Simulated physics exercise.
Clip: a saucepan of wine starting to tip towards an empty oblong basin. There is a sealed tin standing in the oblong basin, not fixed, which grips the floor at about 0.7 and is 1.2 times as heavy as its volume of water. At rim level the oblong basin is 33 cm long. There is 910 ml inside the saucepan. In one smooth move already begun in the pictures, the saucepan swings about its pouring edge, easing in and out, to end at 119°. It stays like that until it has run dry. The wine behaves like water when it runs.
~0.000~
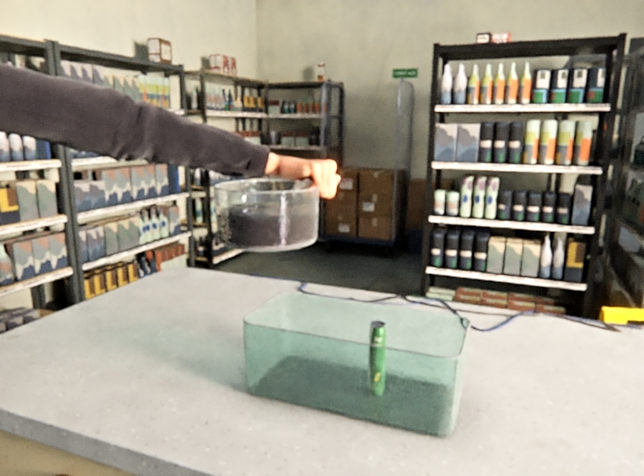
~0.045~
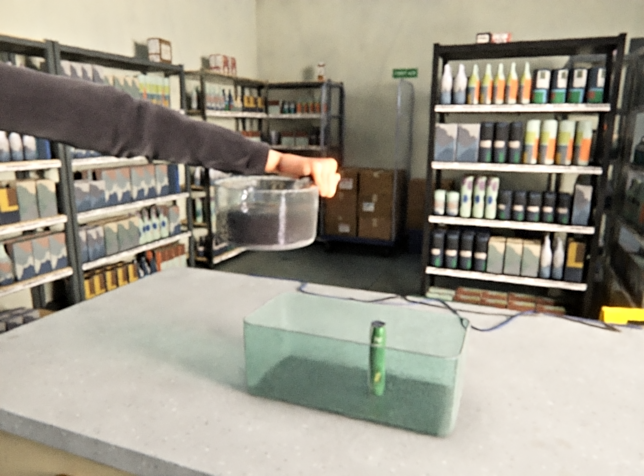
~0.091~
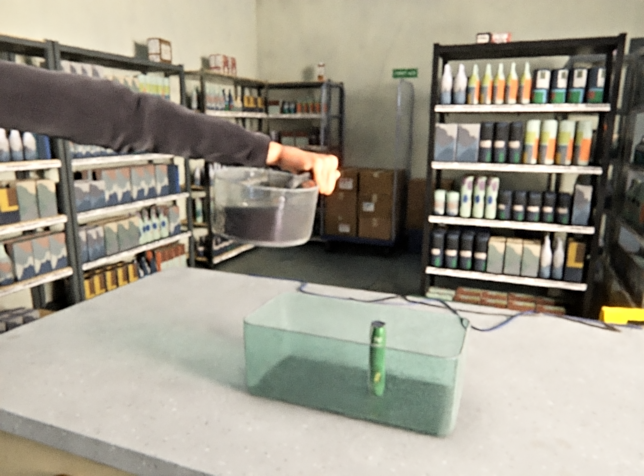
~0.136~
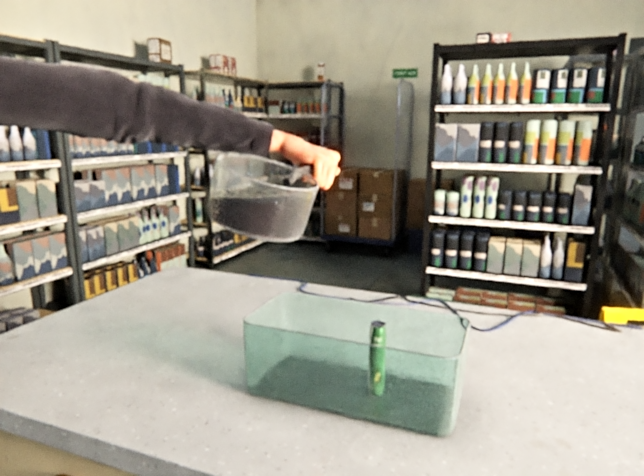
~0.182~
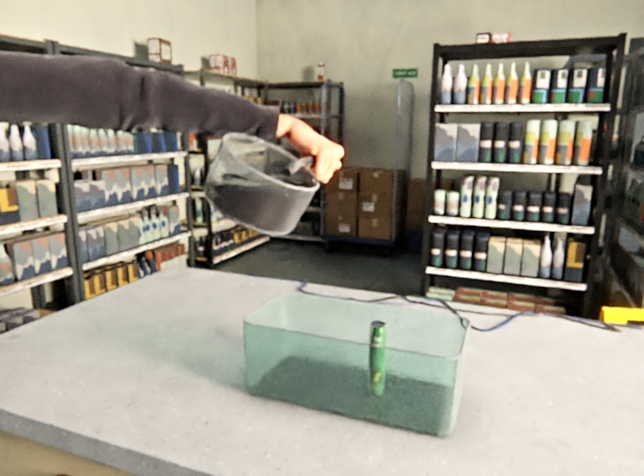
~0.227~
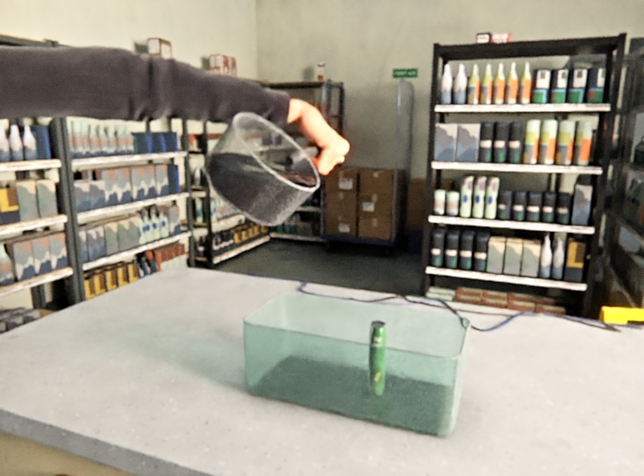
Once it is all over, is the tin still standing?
Yes.
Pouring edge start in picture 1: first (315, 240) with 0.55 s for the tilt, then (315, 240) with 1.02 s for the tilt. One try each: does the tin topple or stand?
First it tips over; then it tips over.
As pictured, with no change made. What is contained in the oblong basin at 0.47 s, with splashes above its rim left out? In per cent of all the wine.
0 %, more or less.
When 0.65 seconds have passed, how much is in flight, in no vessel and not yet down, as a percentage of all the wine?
Close to 26 in every hundred parts.
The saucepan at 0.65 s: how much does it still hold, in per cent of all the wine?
Around 3 in a hundred is still there.
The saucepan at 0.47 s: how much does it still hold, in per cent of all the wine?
At that time about 46 in a hundred parts are still held.
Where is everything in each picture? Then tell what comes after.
In the first picture, it leans 0°; its right rim is at (314, 190); the wine meets the walls at (228, 206) and (314, 212); the oblong basin's rim runs from (263, 306) to (466, 338); the tin's top is at (378, 327).
In the second picture, it leans 2°; its right rim is at (314, 190); the wine meets the walls at (227, 205) and (313, 209).
In the third picture, it leans 8°; its right rim is at (314, 190); the wine meets the walls at (225, 201) and (312, 203).
In the fourth picture, it leans 17°; its right rim is at (313, 190); the wine meets the walls at (221, 192) and (311, 196).
In the fifth picture, it leans 29°; its right rim is at (313, 190); the wine meets the walls at (219, 174) and (312, 188).
In the sixth picture, it leans 43°; its right rim is at (312, 190); the wine meets the walls at (219, 153) and (314, 182).
After 0.47 s the tilt is 113° and 46 per cent is still to pour; the tin stands where it began.
After 0.65 s the tilt is 119° and 3 per cent is still to pour; the tin stands where it began.
After 0.84 s the tilt is 119° and 0 per cent is still to pour; the tin stands where it began.
After 1.05 s the tilt is 119° and 3 per cent is still to pour; the tin leans 4°.
In the end the tin leans 4°.
